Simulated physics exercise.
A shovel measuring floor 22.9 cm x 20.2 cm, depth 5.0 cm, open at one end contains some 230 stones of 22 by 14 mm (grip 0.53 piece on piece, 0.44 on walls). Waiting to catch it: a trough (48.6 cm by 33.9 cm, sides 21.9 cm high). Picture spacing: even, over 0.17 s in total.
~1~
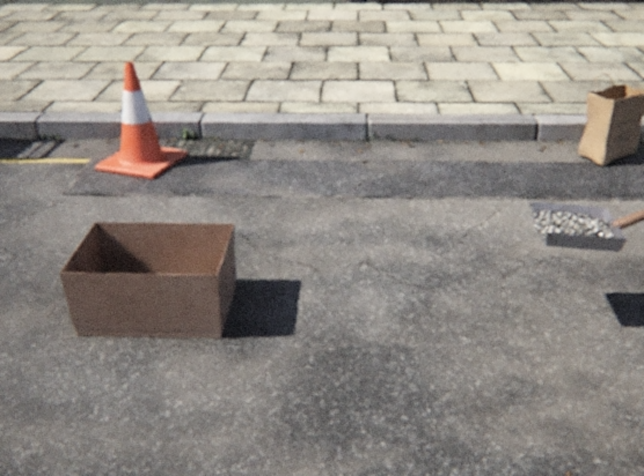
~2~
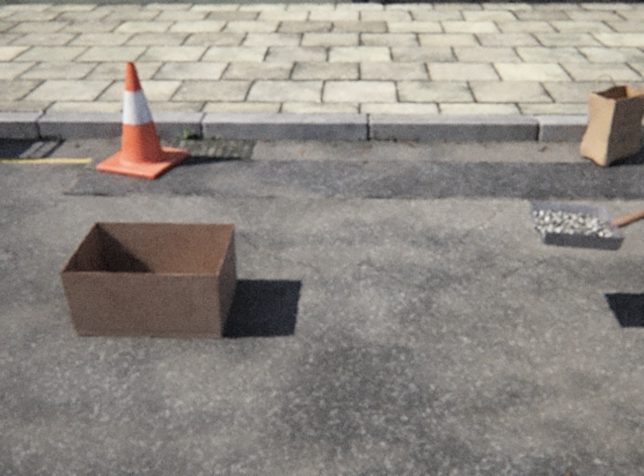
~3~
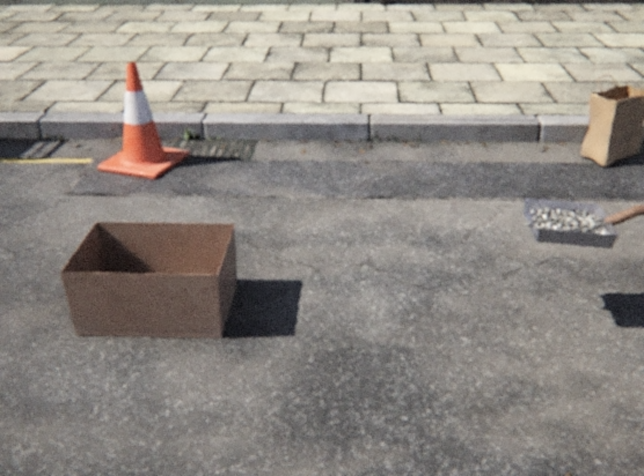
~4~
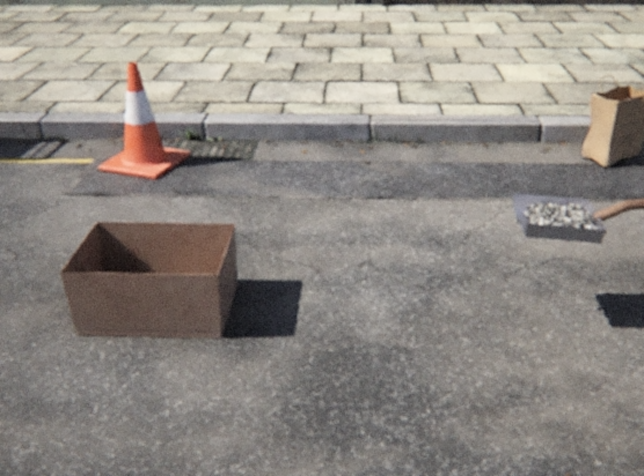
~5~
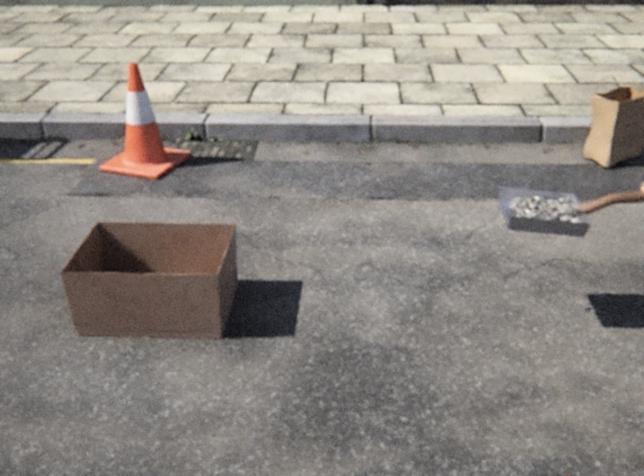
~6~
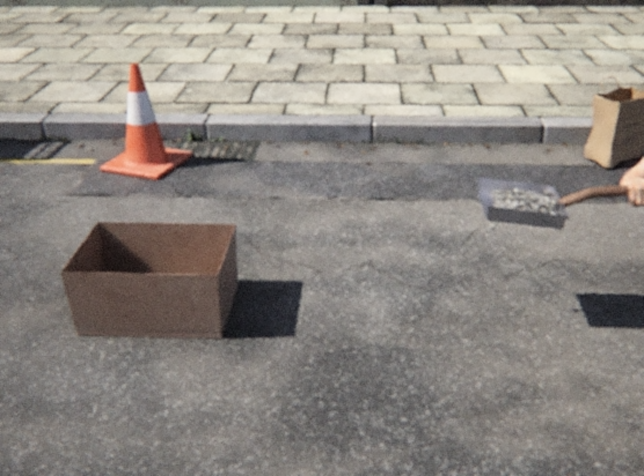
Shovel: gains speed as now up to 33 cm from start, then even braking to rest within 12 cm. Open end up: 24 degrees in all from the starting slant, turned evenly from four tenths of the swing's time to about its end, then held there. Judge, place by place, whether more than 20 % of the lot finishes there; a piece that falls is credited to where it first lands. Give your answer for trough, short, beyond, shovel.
Trough - more, short - more, beyond - not more, shovel - not more.
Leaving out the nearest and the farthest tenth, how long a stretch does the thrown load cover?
About 60 cm.
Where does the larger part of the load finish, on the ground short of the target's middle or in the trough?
The bigger portion ends up in the trough.
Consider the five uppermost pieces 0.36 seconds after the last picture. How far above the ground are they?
Roughly 55 cm above the ground.
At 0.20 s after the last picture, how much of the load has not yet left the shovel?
About 5 per cent is still with the shovel.
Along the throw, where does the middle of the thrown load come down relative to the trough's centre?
About 15 cm beyond.
Then, 0.11 s after the last picture, tilt 23 degrees; shovel 85 %, in the air 15 %; middle of all pieces near (437, 179).
Then, 0.20 s after the last picture, tilt 29 degrees; shovel 5 %, in the air 95 %; middle of all pieces near (379, 162).
Then, 0.28 s after the last picture, tilt 29 degrees; in the air 100 %; middle of all pieces near (330, 164).
Then, 0.36 s after the last picture, tilt 29 degrees; in the air 100 %; middle of all pieces near (283, 185).
In the end, trough 60 %, short 40 %, beyond 0 %, shovel 0 %.
